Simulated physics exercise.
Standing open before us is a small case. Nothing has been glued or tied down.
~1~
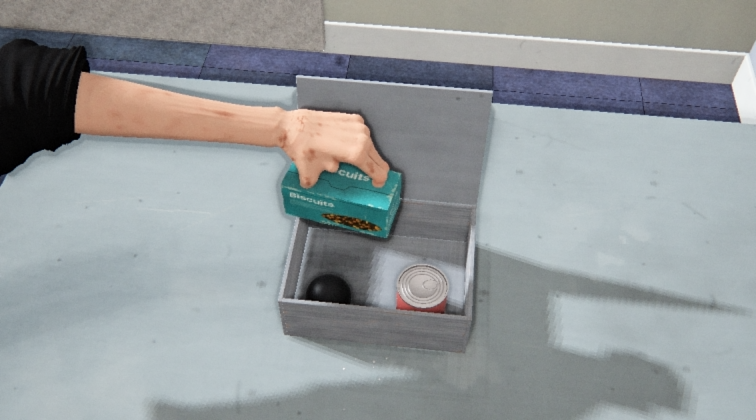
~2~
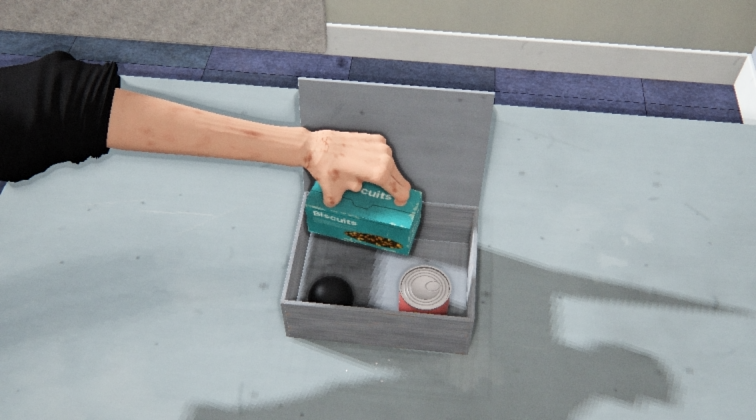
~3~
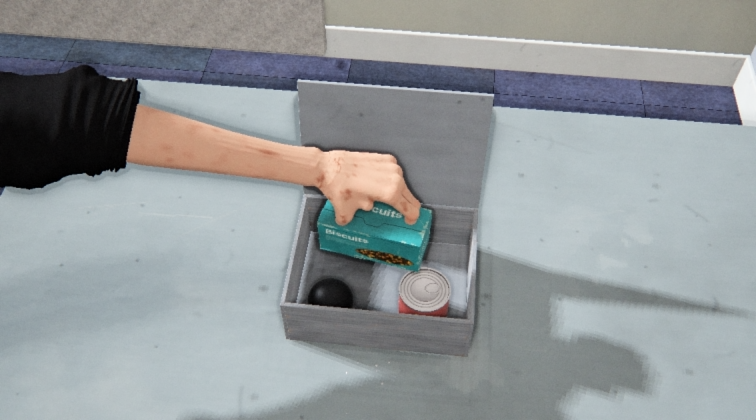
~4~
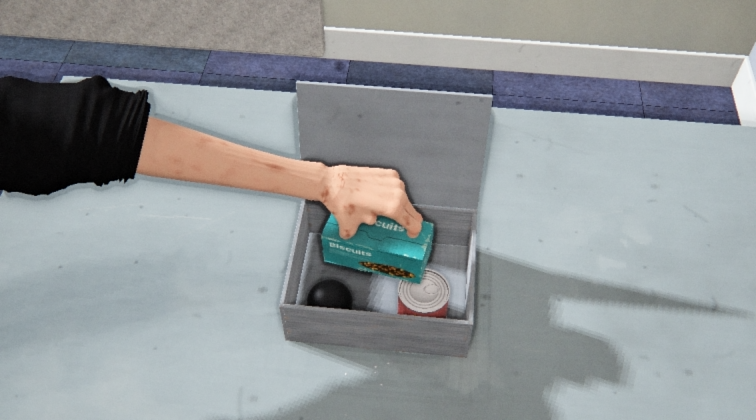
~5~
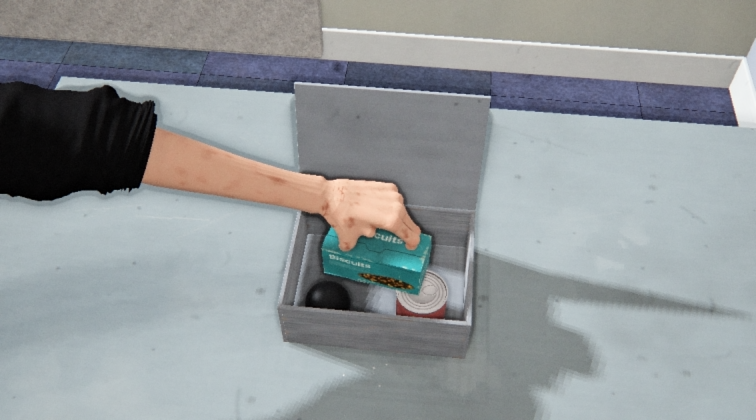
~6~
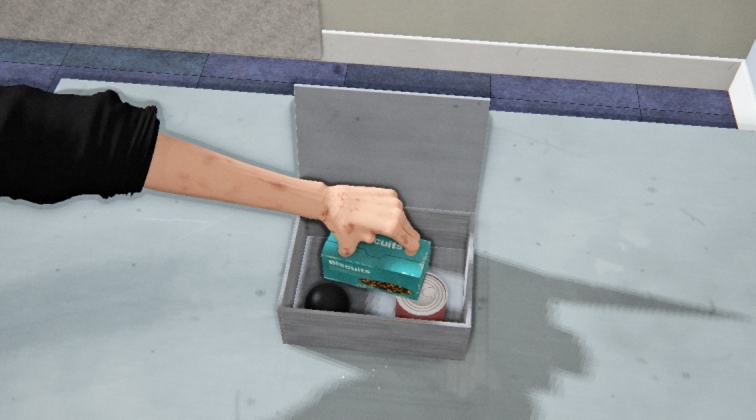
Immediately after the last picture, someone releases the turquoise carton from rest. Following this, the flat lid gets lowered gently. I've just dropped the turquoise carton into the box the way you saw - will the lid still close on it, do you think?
The lid is going to finish down.
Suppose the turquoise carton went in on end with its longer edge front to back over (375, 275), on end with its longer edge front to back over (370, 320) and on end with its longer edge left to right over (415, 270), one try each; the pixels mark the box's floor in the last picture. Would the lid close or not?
Lid: First open, second open, third open.
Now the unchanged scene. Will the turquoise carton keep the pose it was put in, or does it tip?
Result: It leans over.
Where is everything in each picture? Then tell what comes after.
In the first frame, on its way; turquoise carton (342, 194); red tin (422, 299).
In the second frame, on its way; turquoise carton (364, 212); red tin (424, 301).
In the third frame, on its way; turquoise carton (375, 230); red tin (424, 303).
In the fourth frame, on its way; turquoise carton (378, 243); red tin (423, 304).
In the fifth frame, on its way; turquoise carton (377, 254); red tin (421, 305).
In the sixth frame, in place under the hand; turquoise carton (377, 260); red tin (421, 307).
Then, 0.40 s later than the last frame, turquoise carton on its side near (391, 252).
Then, 1.30 s later than the last frame, lid 76° above the rim; turquoise carton on its side near (390, 255); black ball moved a little.
Then, 1.70 s later than the last frame, lid 46° above the rim; turquoise carton on its side near (390, 255); black ball moved a little.
Then, 2.00 s later than the last frame, lid 16° above the rim; turquoise carton on its side near (390, 255); black ball moved a little.
When it is over, lid shut; lying over in the box, turquoise carton; the other 2 as before. End places, in pixels of the last picture, turquoise carton near (390, 255).
